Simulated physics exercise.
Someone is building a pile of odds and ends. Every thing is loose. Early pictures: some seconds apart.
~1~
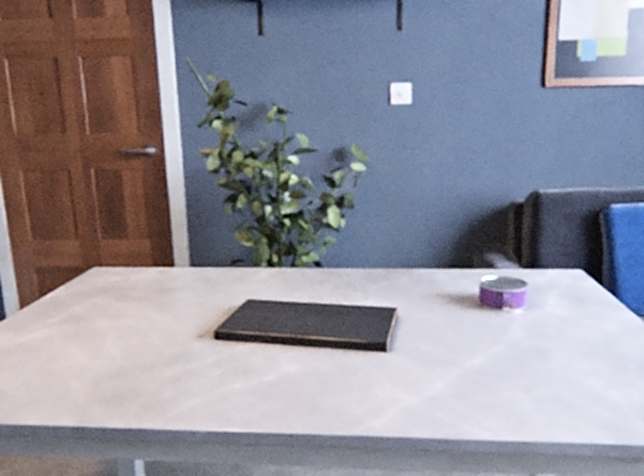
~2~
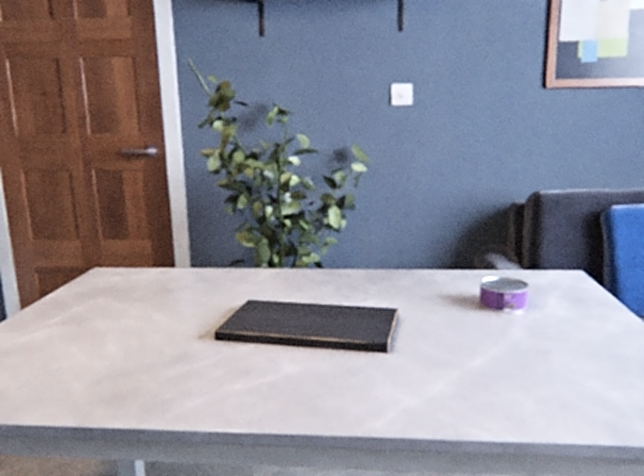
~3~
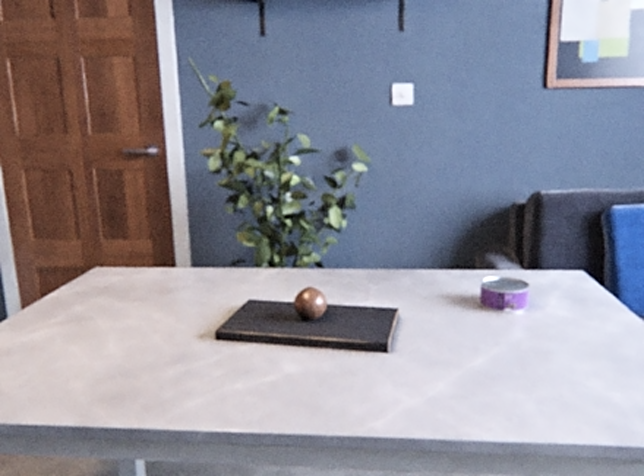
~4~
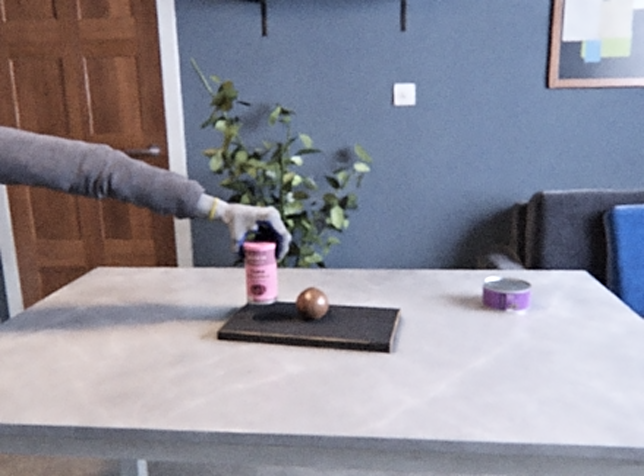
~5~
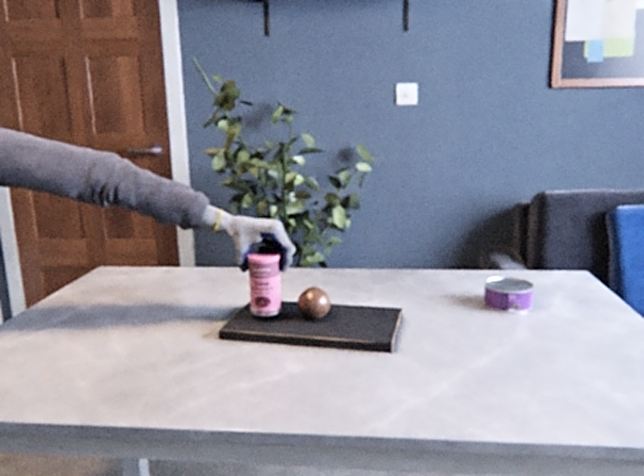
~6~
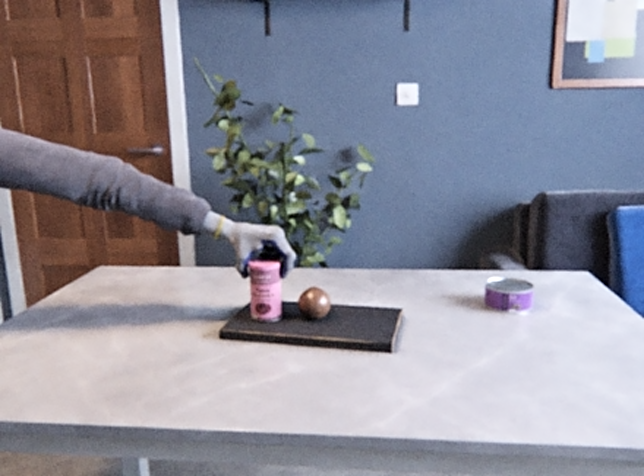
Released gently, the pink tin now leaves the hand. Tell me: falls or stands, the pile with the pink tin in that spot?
Stands.
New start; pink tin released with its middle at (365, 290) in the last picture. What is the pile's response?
The pile remains standing.
Then, 0.20 s later than the last frame, all is still.
Then, 0.40 s later than the last frame, pink tin resting near (266, 290).
When it is over, all 4 as before. End places, in pixels of the last picture, pink tin near (266, 290). The pile keeps its balance.
